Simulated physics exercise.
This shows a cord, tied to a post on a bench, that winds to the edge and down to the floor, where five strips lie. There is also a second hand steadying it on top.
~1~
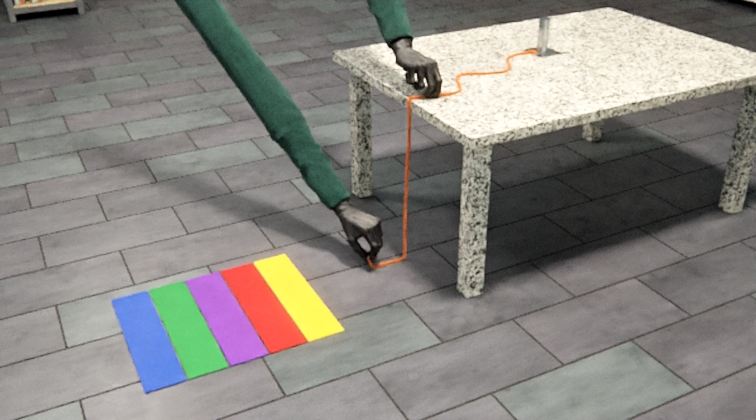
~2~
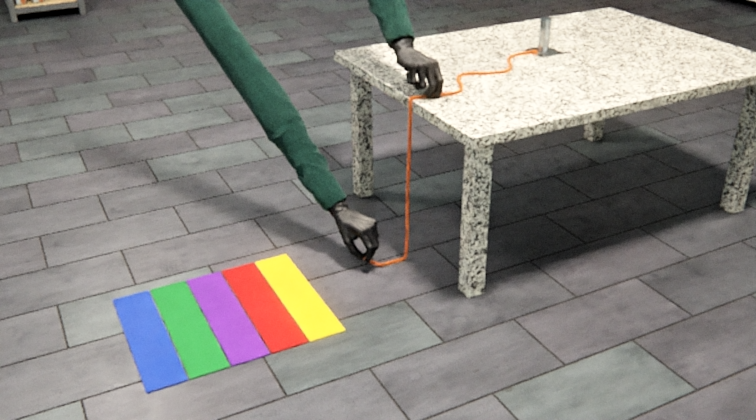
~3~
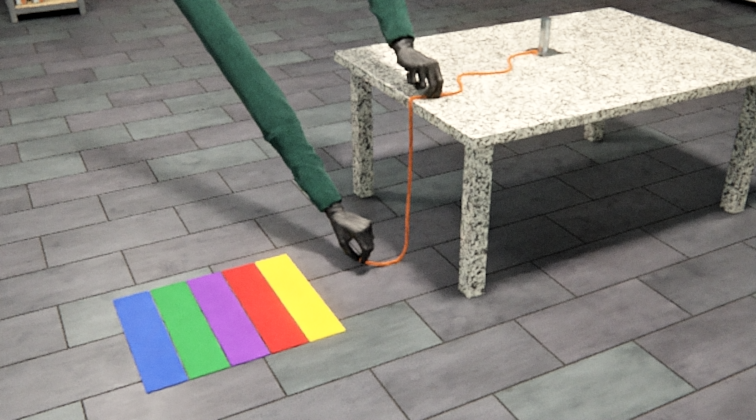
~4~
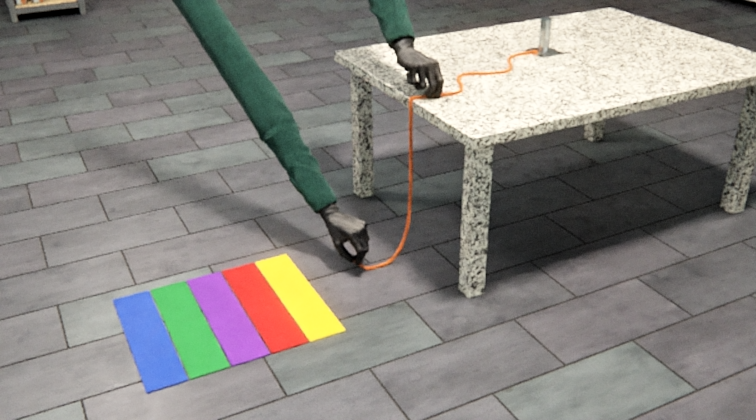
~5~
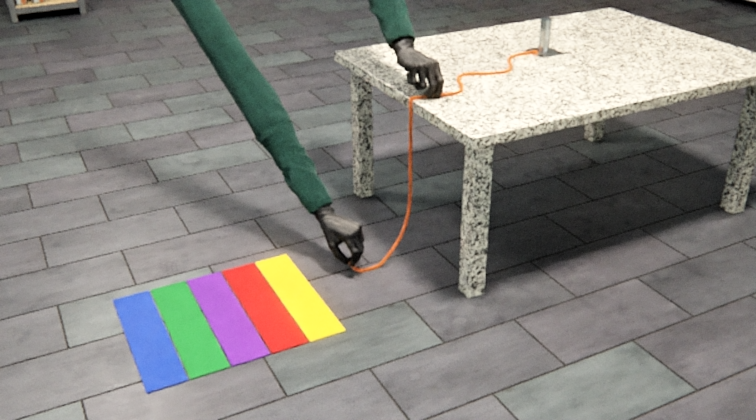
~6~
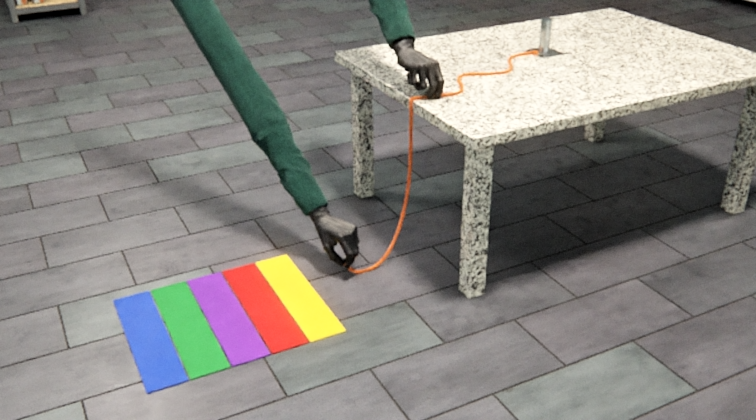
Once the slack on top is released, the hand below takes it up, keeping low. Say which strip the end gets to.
It gets to the purple strip.
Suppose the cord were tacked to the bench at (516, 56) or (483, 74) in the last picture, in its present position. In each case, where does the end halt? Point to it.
Try one gives about (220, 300); try two, about (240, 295).
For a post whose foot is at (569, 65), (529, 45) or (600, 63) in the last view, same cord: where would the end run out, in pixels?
About (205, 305), (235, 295) and (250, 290).
Soon after, end near (272, 285); over red.
Then, end near (237, 294); over purple.
At full stretch, end near (216, 300); over purple. It gets as far as the purple strip.
